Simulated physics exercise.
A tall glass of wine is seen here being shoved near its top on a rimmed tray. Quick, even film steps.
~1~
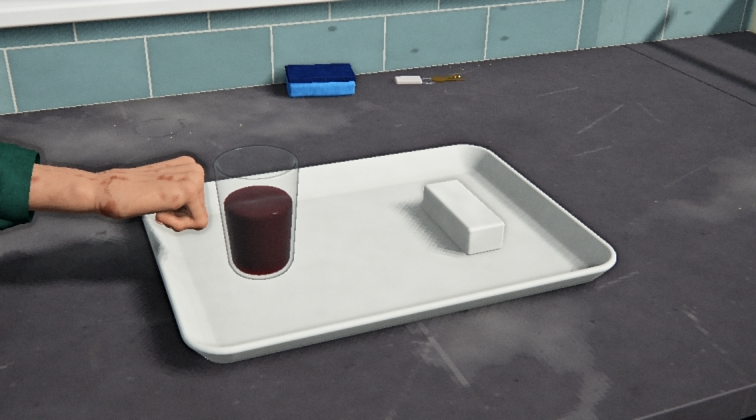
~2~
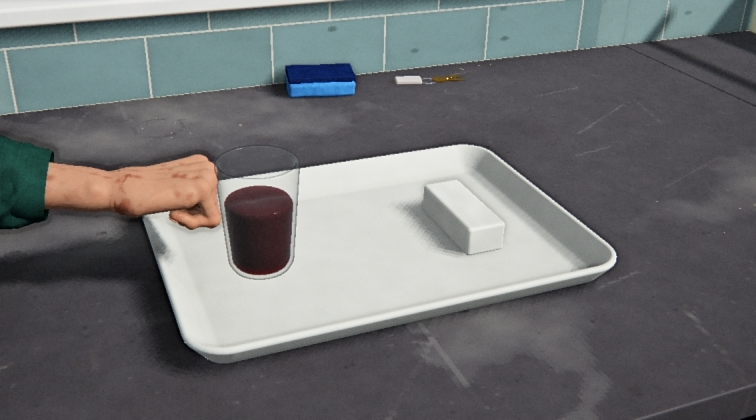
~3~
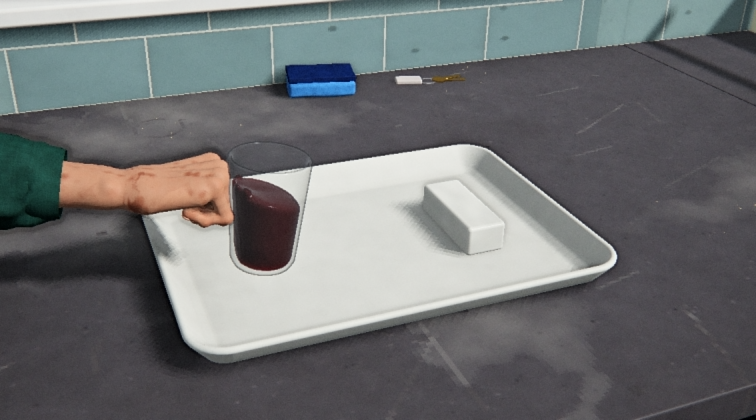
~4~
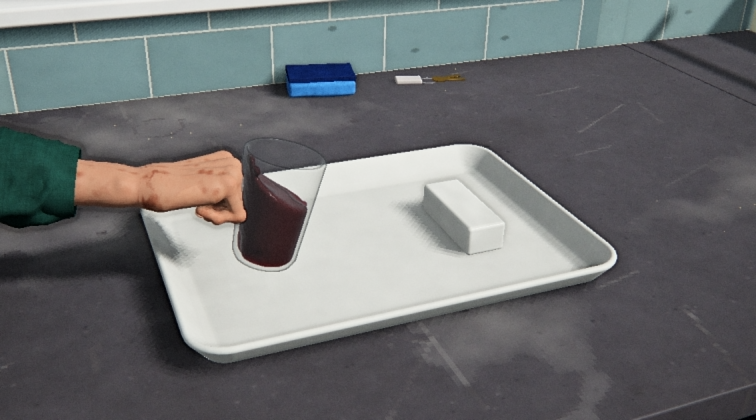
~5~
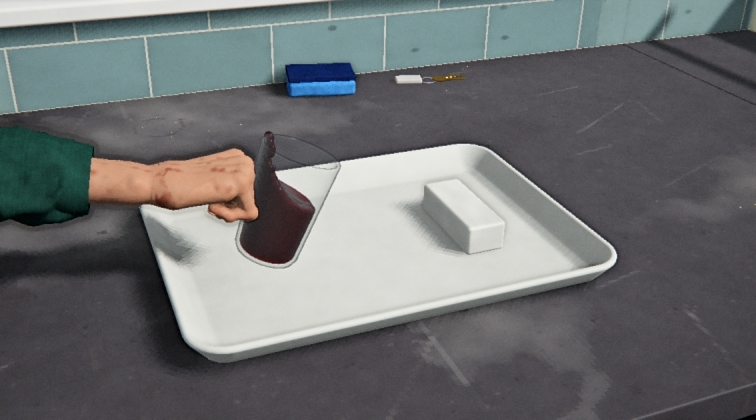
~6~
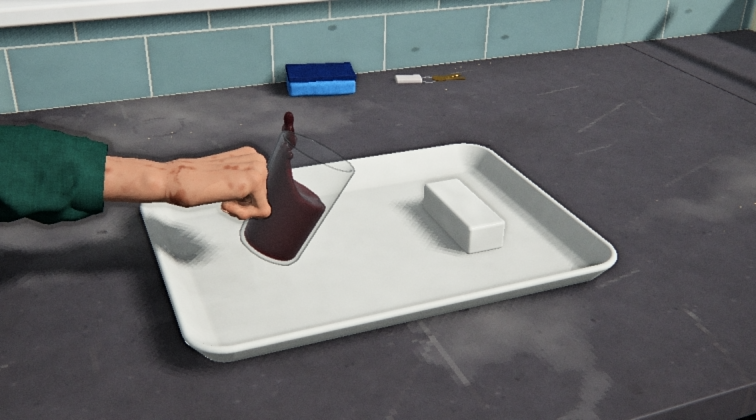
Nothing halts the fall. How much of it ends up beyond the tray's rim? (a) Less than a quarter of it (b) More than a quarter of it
a.
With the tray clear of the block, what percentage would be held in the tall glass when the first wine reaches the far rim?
50 percent or so.
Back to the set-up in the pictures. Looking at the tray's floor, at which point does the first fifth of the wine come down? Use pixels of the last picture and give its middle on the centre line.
Roughly at pixel (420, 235) in the last picture.
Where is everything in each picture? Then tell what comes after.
Tilt 0°; right rim (295, 158); surface from (223, 203) to (289, 193); the tray's far rim is at (543, 196); a block is fixed to the tray further along, in the first frame.
Tilt 0°; right rim (296, 158); surface from (223, 203) to (289, 193), in the second frame.
Tilt 7°; right rim (308, 158); surface from (231, 181) to (291, 193), in the third frame.
Tilt 14°; right rim (322, 159); surface from (246, 156) to (305, 198), in the fourth frame.
Tilt 21°; right rim (336, 161); surface from (255, 179) to (312, 198); 1 per cent is over the edge, in the fifth frame.
Tilt 30°; right rim (349, 166); surface from (260, 195) to (320, 194); 1 per cent is over the edge, in the sixth frame.
A moment on, the tall glass lies on its side and 97 per cent is in the glass, 0 on the tray and 3 above or beyond its rim.
Next, the tall glass lies on its side and 54 per cent is in the glass, 17 on the tray and 29 above or beyond its rim.
Then the tall glass lies on its side and 31 per cent is in the glass, 54 on the tray and 15 above or beyond its rim.
Later the tall glass lies on its side and 17 per cent is in the glass, 70 on the tray and 13 above or beyond its rim.
In the end 87 per cent is held by tray and glass, 13 is off the tray.
